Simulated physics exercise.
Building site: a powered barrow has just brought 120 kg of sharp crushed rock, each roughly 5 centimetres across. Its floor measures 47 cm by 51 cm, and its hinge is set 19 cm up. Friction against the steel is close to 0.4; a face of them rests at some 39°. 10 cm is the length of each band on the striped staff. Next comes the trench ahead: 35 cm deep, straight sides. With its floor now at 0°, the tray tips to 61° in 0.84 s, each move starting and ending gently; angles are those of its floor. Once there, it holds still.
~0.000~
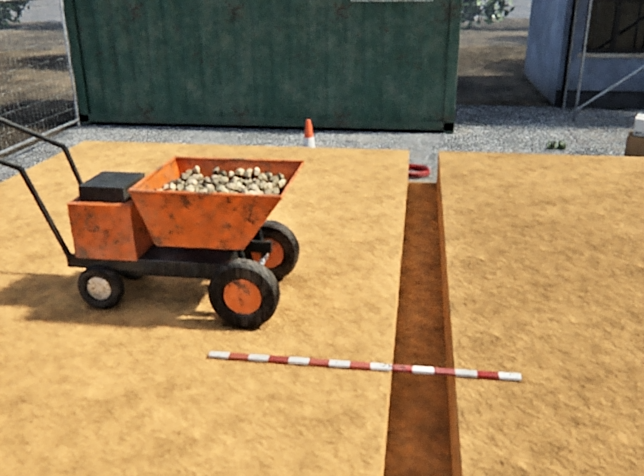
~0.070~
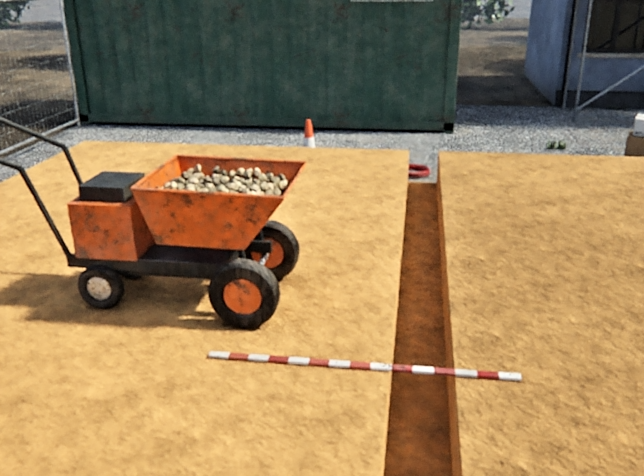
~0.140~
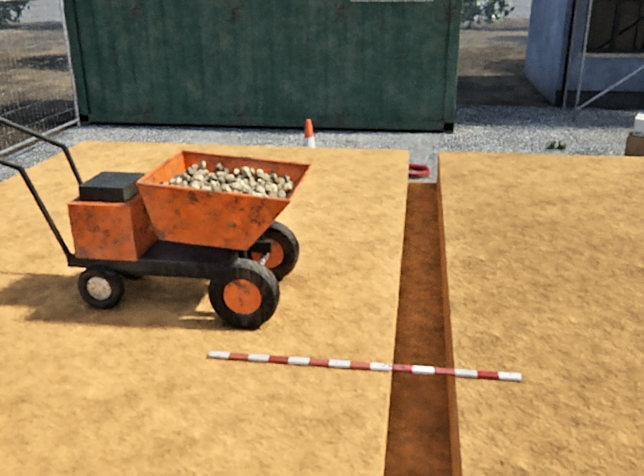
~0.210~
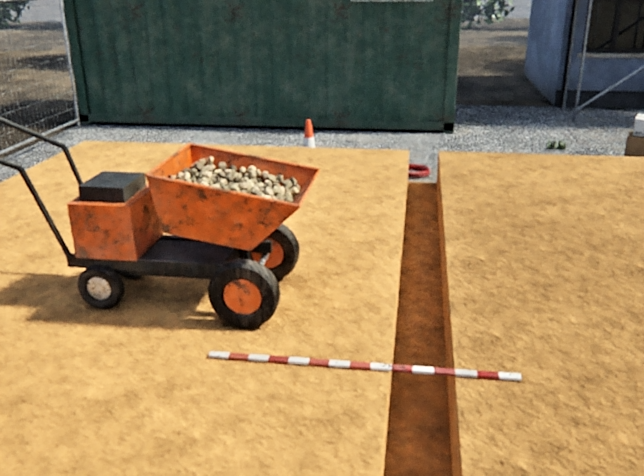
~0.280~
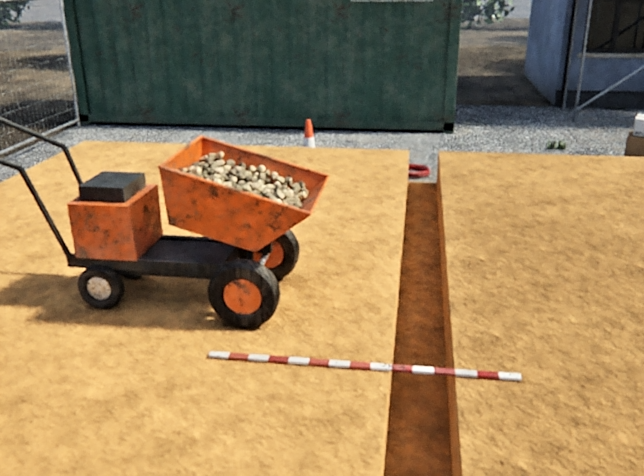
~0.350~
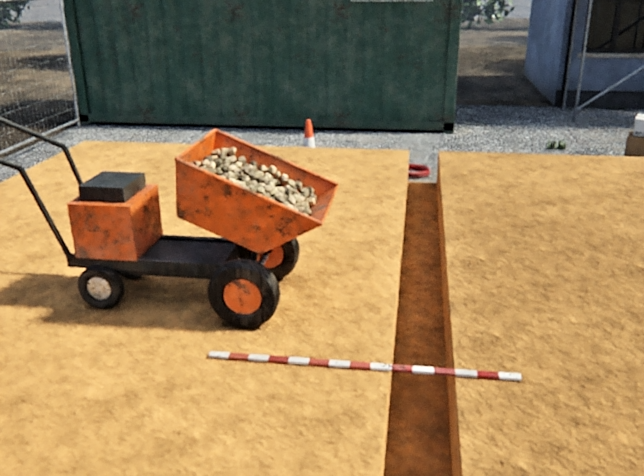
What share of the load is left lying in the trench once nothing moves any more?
About 25 per cent.
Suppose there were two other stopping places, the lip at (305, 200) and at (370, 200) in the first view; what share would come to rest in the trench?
I'd expect some 30 per cent, then some 10.
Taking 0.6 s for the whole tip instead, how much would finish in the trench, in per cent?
In that case, around 35%.
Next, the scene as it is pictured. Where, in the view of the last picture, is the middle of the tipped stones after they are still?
Middle at around (415, 358), I'd say.
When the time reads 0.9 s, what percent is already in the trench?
At that moment: Approx. 0 %.
After 0.6 s the floor is at 51°; 100 % in the tray; the foremost stones are at (340, 251).
After 0.9 s the floor is at 61°; 93 % in the tray, 6 % short of the trench, 1 % in the trench; the foremost stones are at (406, 320).
After 1.3 s the floor is at 61°; 73 % in the tray, 10 % short of the trench, 18 % in the trench; the foremost stones are at (451, 348).
After 3.2 s the floor is at 61°; 63 % in the tray, 11 % short of the trench, 25 % in the trench; the foremost stones are at (464, 357).
